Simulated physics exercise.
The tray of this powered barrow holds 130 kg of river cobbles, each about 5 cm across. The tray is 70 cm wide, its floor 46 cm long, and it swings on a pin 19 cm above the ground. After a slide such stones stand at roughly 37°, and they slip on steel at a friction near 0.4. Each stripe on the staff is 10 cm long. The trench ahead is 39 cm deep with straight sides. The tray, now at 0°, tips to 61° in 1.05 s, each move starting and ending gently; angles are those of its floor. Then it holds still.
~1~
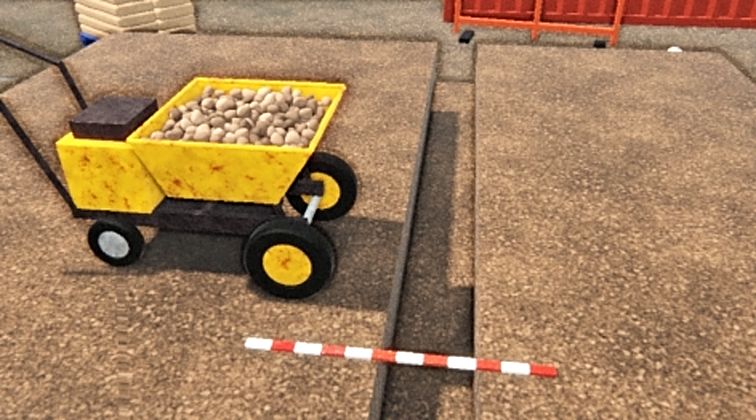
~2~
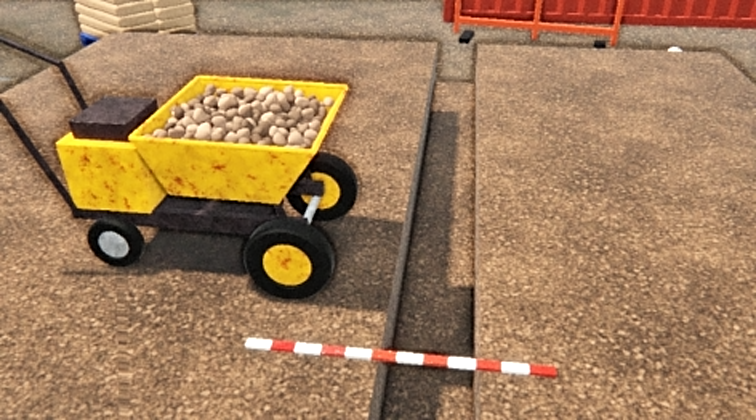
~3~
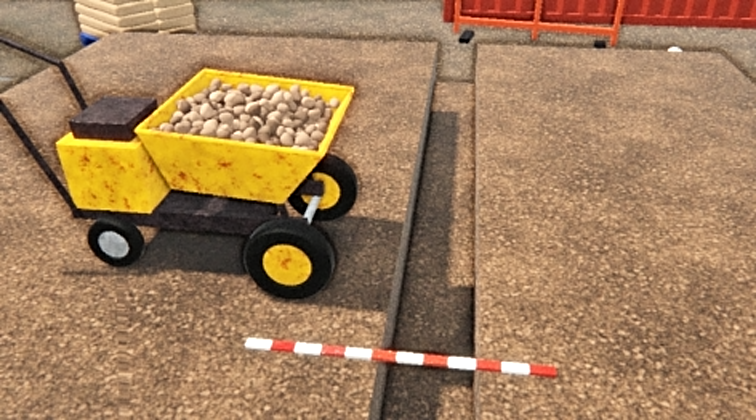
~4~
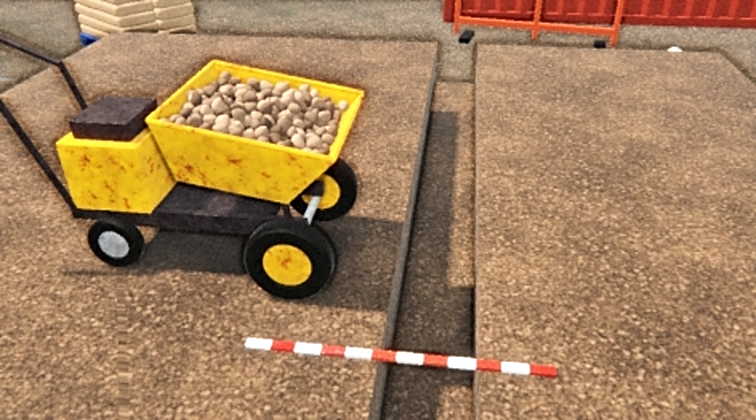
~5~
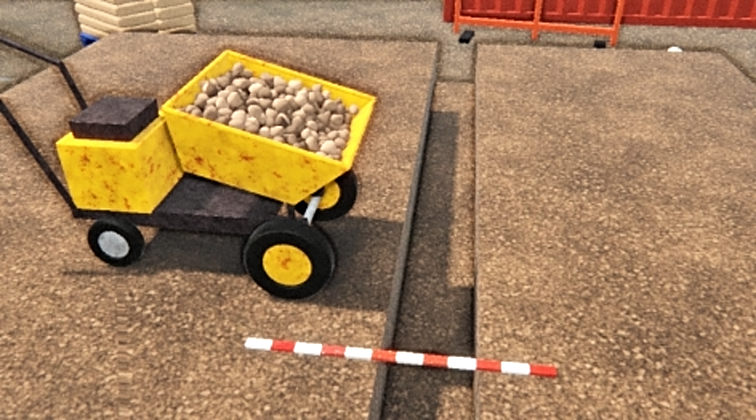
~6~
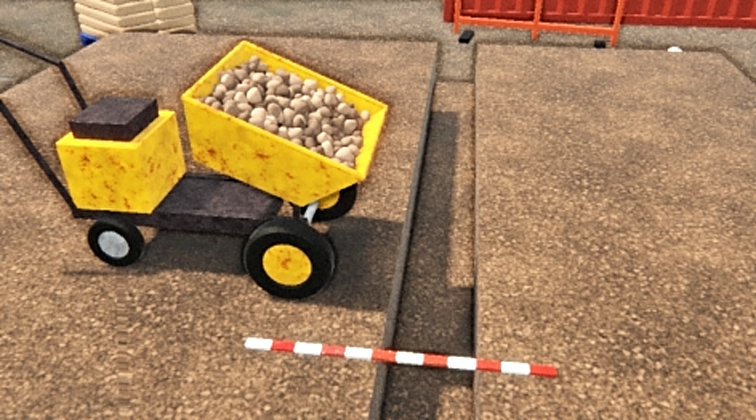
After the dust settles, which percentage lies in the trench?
Roughly 52 per cent ends in the trench.
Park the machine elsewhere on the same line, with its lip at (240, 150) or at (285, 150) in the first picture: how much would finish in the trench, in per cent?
Near 50 per cent from the first place, 65 from the second.
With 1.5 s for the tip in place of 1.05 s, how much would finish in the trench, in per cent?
It would be near 55 per cent.
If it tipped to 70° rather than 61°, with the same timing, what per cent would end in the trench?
In that case some 80 per cent.
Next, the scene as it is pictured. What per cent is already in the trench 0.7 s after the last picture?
About 15 per cent by then.
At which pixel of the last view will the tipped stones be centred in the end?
Around (450, 319).
Then, 0.4 s after the last picture the floor is at 52°, 100 % in the tray; the foremost stones are at (403, 184).
Then, 0.7 s after the last picture the floor is at 61°, 81 % in the tray, 17 % in the trench, 2 % past the trench; the foremost stones are at (496, 272).
Then, 1.1 s after the last picture the floor is at 61°, 56 % in the tray, 31 % in the trench, 13 % past the trench; the foremost stones are at (588, 270).
Then, 3.0 s after the last picture the floor is at 61°, 34 % in the tray, 52 % in the trench, 14 % past the trench; the foremost stones are at (663, 249).
